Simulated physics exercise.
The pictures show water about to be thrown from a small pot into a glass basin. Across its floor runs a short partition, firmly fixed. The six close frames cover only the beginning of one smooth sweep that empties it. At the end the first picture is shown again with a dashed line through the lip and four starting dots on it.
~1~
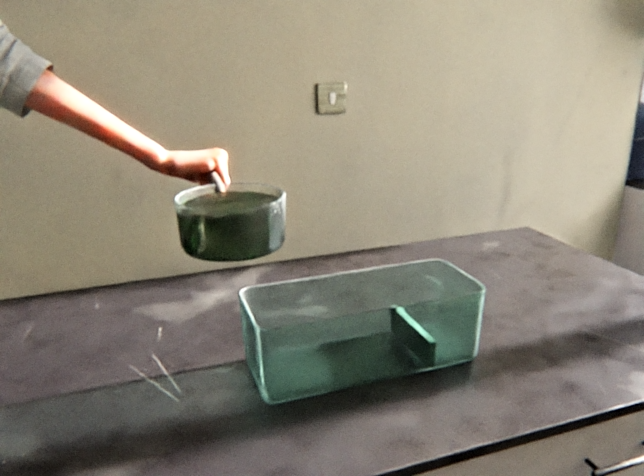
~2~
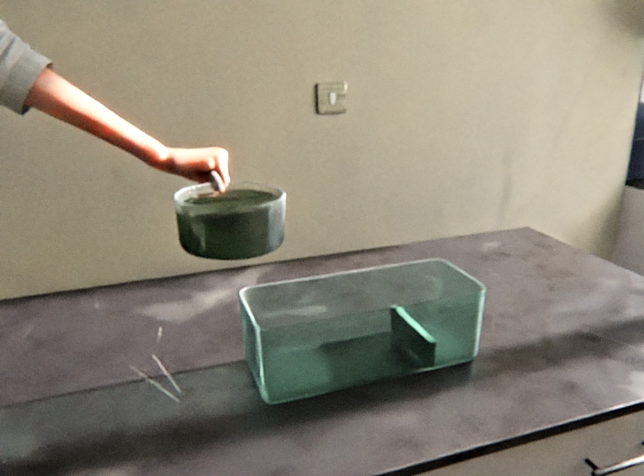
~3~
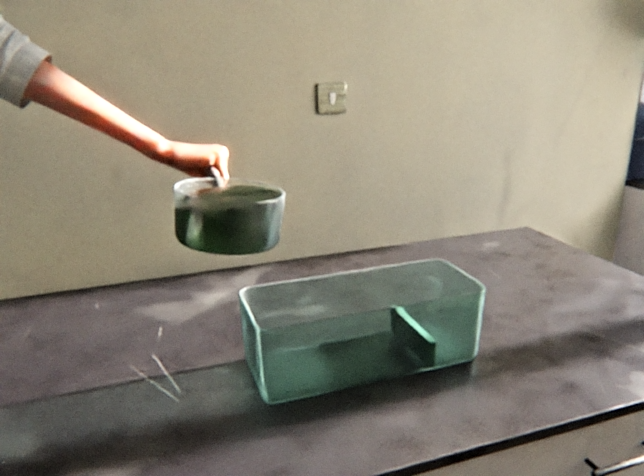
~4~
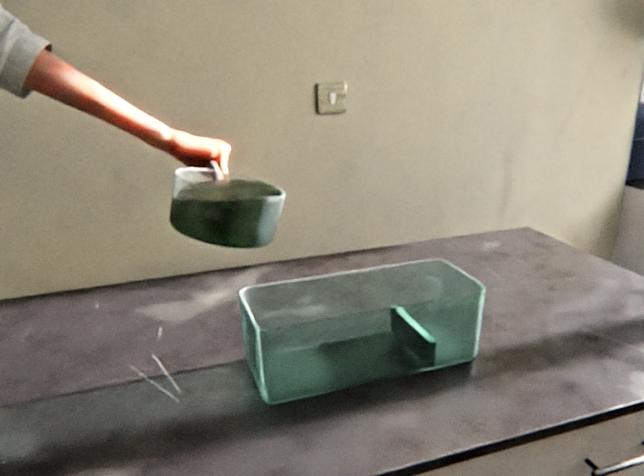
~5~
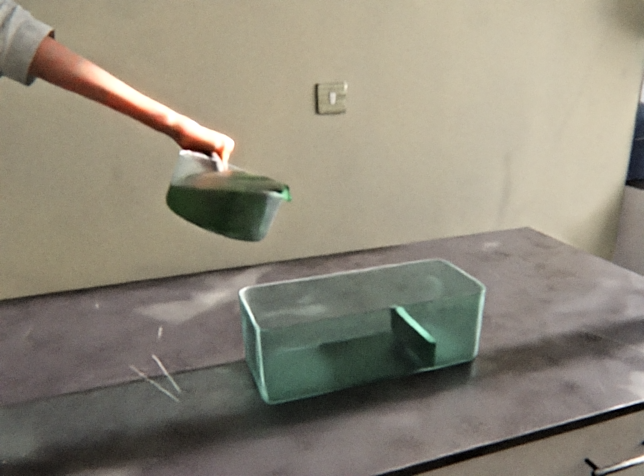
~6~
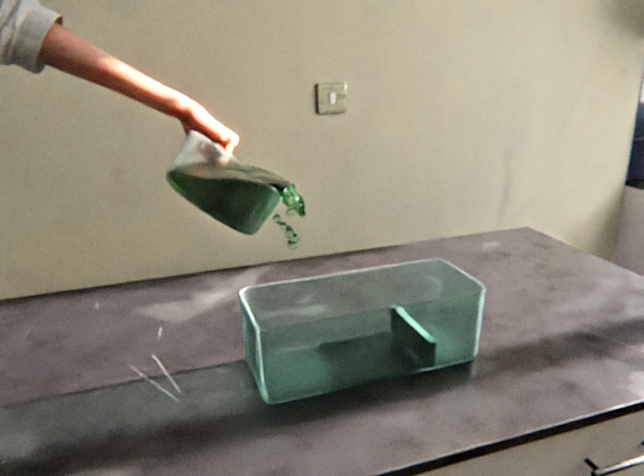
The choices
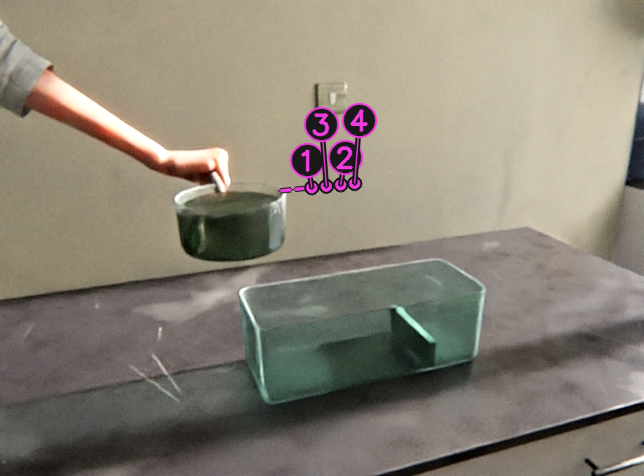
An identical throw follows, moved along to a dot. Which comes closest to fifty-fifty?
Dot 2.
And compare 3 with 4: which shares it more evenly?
It is 4.
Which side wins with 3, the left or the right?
More ends on the left.
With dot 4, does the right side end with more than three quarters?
No, it does not.
On the marked copy, 1 at (311, 187); 2 at (340, 184); 3 at (326, 186); 4 at (354, 183).
With 1, about 83 % ends left of the wall and 9 % right of it; 7 % is lost outside.
With 2, about 48 % ends left of the wall and 50 % right of it.
With 3, about 69 % ends left of the wall and 28 % right of it; 3 % is lost outside.
With 4, about 39 % ends left of the wall and 60 % right of it.
